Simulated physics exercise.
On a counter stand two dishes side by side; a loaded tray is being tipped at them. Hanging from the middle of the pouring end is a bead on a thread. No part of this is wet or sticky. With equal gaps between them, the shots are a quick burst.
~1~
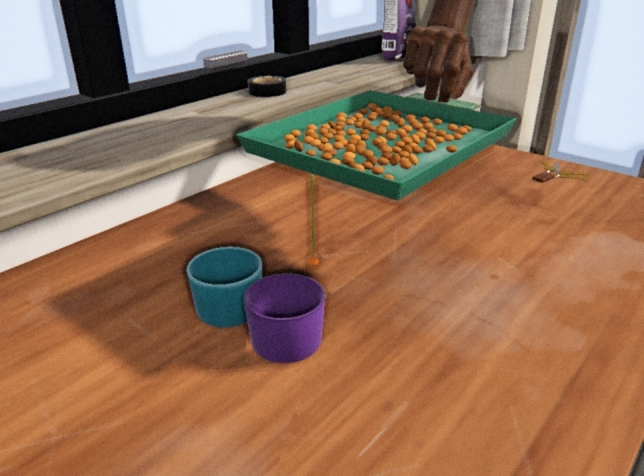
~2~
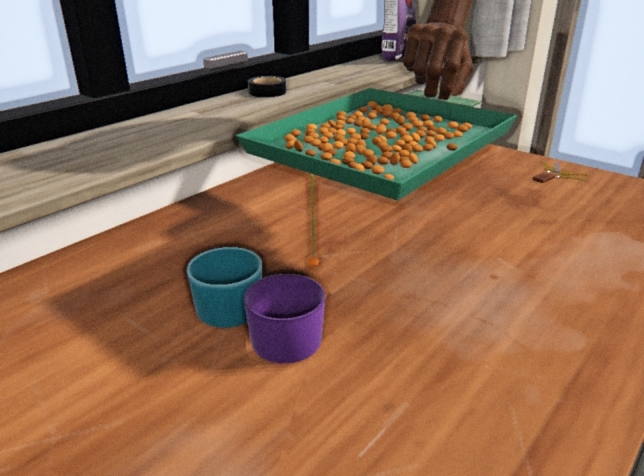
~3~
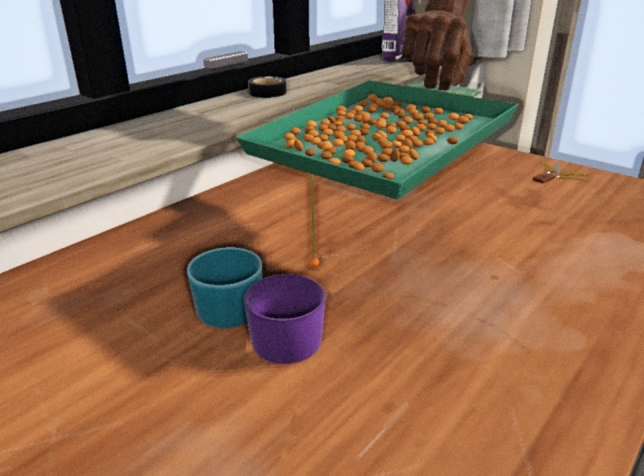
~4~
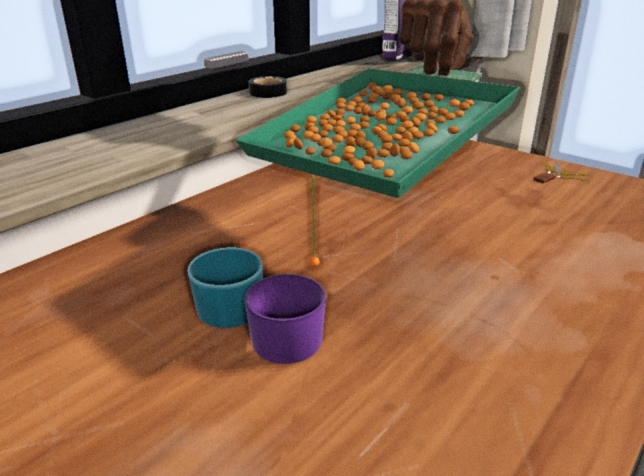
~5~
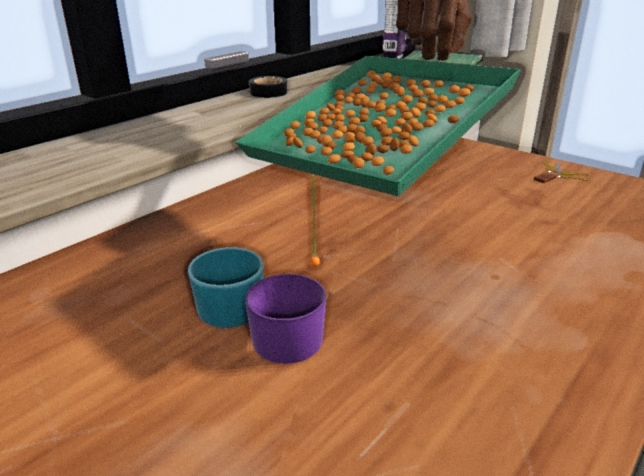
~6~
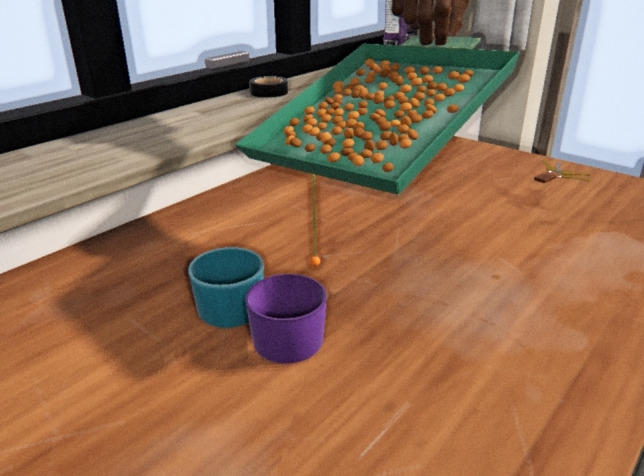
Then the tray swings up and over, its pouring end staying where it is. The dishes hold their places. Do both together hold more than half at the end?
I expect the catch to be a majority.
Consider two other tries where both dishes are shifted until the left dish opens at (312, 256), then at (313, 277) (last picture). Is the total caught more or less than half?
For the two tries in order: Not as much as half, not as much as half.
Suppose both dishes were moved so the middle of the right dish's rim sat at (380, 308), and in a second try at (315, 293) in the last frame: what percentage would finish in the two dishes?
Near 10 % and 70 %.
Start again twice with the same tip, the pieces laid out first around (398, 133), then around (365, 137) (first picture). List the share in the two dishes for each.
In order, about 70 and 80 in a hundred.
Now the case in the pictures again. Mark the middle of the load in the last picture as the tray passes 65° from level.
Somewhere near pixel (283, 154).
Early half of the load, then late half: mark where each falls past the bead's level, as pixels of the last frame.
Around (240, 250) first; around (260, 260) second.
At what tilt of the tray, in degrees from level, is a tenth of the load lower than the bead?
Roughly 75 degrees.
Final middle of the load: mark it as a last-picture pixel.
(245, 310).
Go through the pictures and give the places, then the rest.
Corners of the pouring end at (245, 134) and (399, 179), level; middle of the load at (364, 137), bits of cat kibble; left dish at (199, 299); right dish at (258, 333); bead on its thread at (313, 261), in the first frame.
Corners of the pouring end at (245, 135) and (399, 179), level; middle of the load at (364, 136), in the second frame.
Corners of the pouring end at (245, 136) and (398, 179), tipped barely, lowest at the left corner; middle of the load at (364, 132), in the third frame.
Corners of the pouring end at (244, 138) and (397, 177), tipped a little, lowest at the left corner; middle of the load at (364, 125), in the fourth frame.
Corners of the pouring end at (244, 140) and (396, 176), tipped a little, lowest at the left corner; middle of the load at (363, 118), in the fifth frame.
Corners of the pouring end at (243, 142) and (395, 175), tipped clearly, lowest at the left corner; middle of the load at (362, 112); left dish at (200, 300); right dish at (259, 333), in the sixth frame.
Soon, tray tipped steeply; nearly all on the tray; a small part in the air.
A while on, tray tipped past a quarter turn; about a quarter on the tray; about a quarter in the right dish; about a third in the left dish; a small part outside both; about a quarter in the air.
Towards the end, tray tipped past a quarter turn; about a third in the right dish; about half in the left dish; about a quarter outside both.
Finally, tray tipped past a quarter turn; about a third in the right dish; about half in the left dish; about a quarter outside both.
